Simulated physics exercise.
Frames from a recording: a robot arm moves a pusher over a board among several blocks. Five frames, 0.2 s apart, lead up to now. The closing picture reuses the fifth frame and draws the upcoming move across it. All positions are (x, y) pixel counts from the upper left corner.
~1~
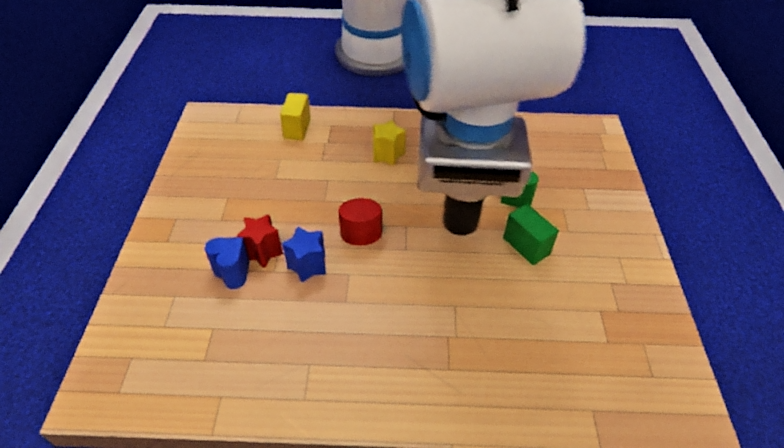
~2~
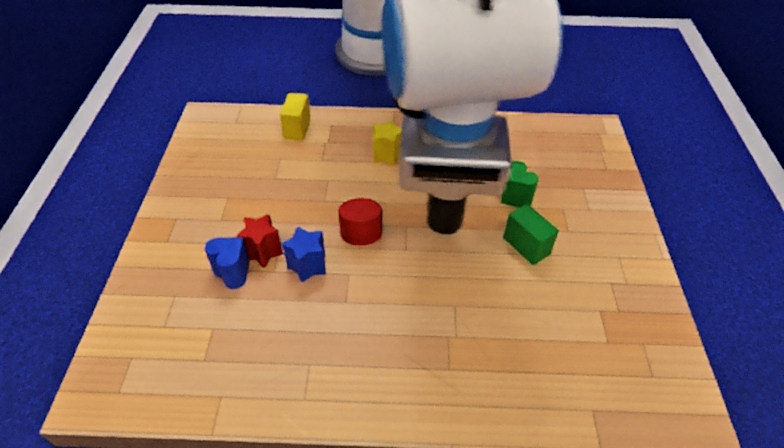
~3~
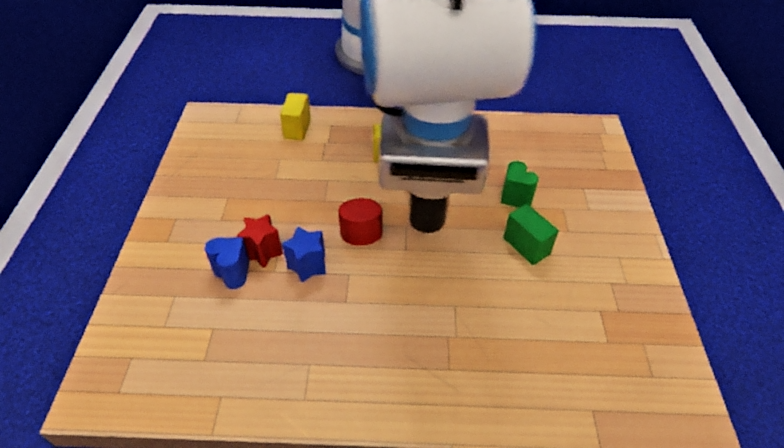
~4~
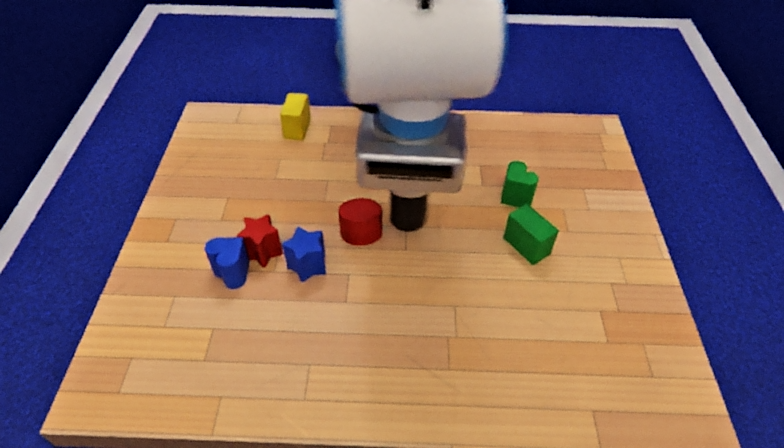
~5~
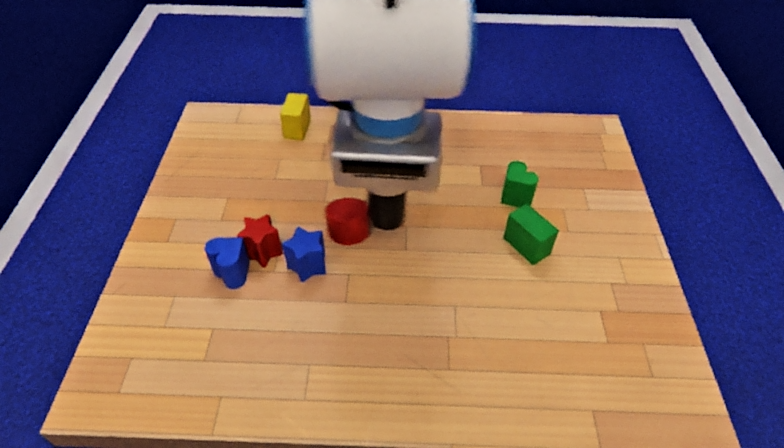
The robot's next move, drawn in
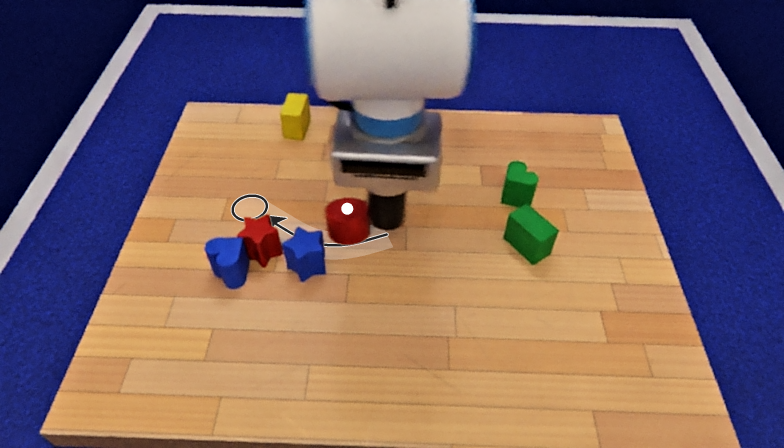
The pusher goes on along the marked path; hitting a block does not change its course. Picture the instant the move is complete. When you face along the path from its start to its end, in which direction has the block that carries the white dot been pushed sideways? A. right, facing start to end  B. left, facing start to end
A (right, facing start to end)
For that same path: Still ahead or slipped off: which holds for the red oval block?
It is still there in front.
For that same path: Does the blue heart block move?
In short: No.
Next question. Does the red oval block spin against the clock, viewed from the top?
In short: No.
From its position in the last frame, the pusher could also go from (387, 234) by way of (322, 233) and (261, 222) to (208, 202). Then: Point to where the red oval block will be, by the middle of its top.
Answer: (164, 190).
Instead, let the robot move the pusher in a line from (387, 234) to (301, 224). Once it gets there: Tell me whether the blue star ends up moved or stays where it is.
My prediction: It remains in place.
The line goes from (387, 234) via (335, 245) and (288, 231), ending at (250, 208); the dot is on the red oval block.
On the path given first. One third of the way, pusher (333, 229); blue star (301, 243); red oval block (298, 207), turned 45° clockwise.
Two thirds of the way, pusher (284, 215); blue star (288, 244), turned 50° anticlockwise; red oval block (259, 187), turned 80° clockwise.
At the end, pusher (246, 192); blue heart block unmoved; red star (252, 223), turned 30° anticlockwise; blue star (288, 244), turned 50° anticlockwise; red oval block (235, 161), turned 120° clockwise.
